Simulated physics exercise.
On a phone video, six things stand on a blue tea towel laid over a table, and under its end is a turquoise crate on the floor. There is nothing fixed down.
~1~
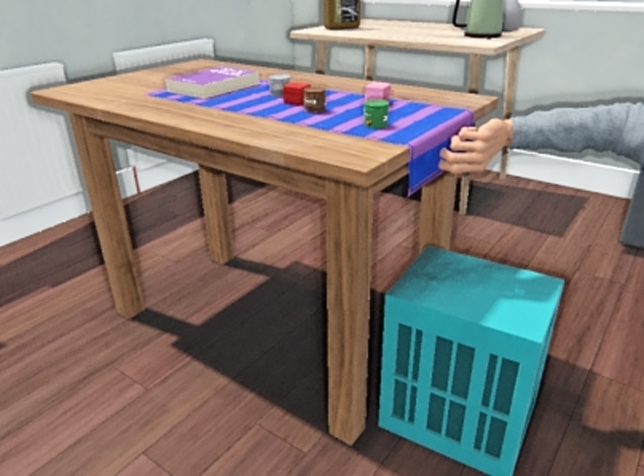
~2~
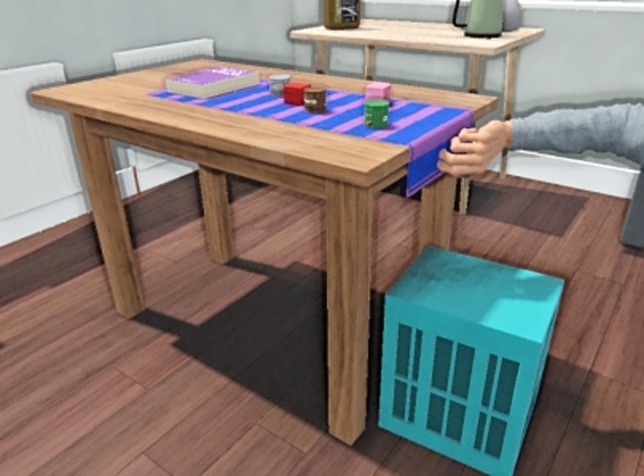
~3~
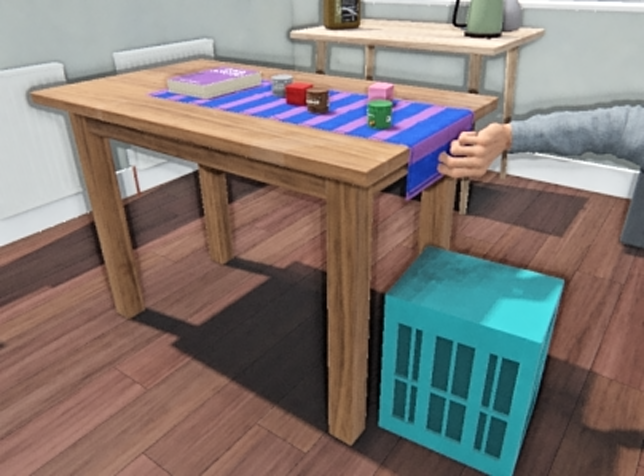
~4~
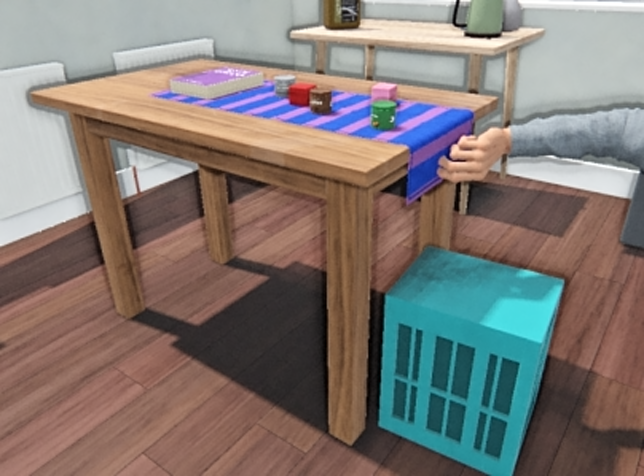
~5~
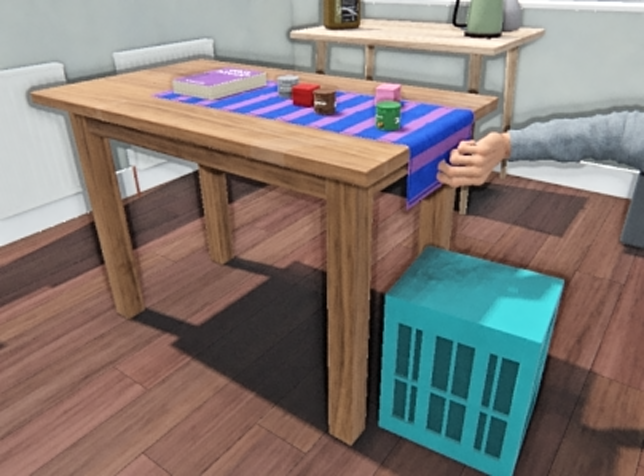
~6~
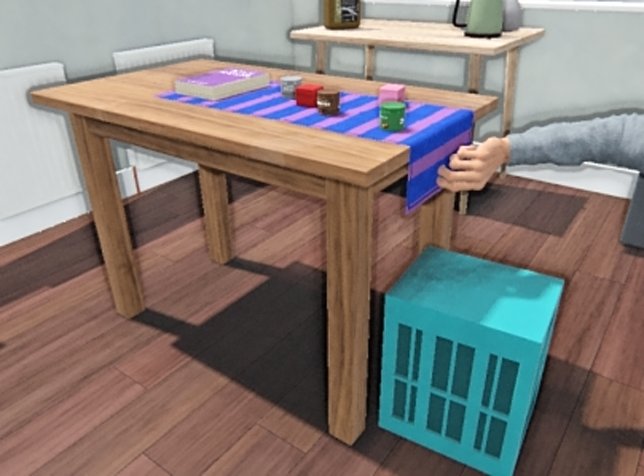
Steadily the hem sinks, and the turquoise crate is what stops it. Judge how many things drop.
Dropped things in total: Two.
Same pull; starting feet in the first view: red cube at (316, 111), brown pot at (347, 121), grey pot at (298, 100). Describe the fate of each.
The red cube will stay where it is, the brown pot will end up down, and the grey pot will stay where it is.
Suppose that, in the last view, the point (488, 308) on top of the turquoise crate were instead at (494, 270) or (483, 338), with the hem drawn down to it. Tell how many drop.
Respectively 1 and 3.
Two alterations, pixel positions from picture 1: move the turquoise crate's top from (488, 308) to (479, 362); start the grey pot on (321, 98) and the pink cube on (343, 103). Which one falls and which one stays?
The grey pot ends up off the top and the pink cube ends up off the top.
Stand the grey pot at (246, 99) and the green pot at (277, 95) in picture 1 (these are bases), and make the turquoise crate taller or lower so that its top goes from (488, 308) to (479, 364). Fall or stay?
The grey pot? Safe. The green pot? Safe.
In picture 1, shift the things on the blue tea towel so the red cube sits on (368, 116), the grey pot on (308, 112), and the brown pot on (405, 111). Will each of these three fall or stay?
Watch the red cube go down, the grey pot hang on and the brown pot go down.
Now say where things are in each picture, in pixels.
In the first frame, hem (407, 197); green pot (377, 103); pink cube (378, 85); brown pot (315, 89); red cube (297, 85); grey pot (280, 76); top of the crate (488, 308).
In the second frame, hem (407, 198); green pot (377, 103).
In the third frame, hem (406, 201); pink cube (381, 85).
In the fourth frame, hem (407, 205); brown pot (321, 90); top of the crate (488, 308).
In the fifth frame, hem (406, 210); red cube (306, 86).
In the sixth frame, hem (405, 215); green pot (393, 105); pink cube (393, 87); brown pot (329, 91); red cube (310, 86); grey pot (291, 78).
A little later, hem near (436, 242); green pot gone.
Next, hem on the crate; green pot and pink cube gone.
When it is over, hem on the crate; green pot and pink cube gone. Over the edge go two.
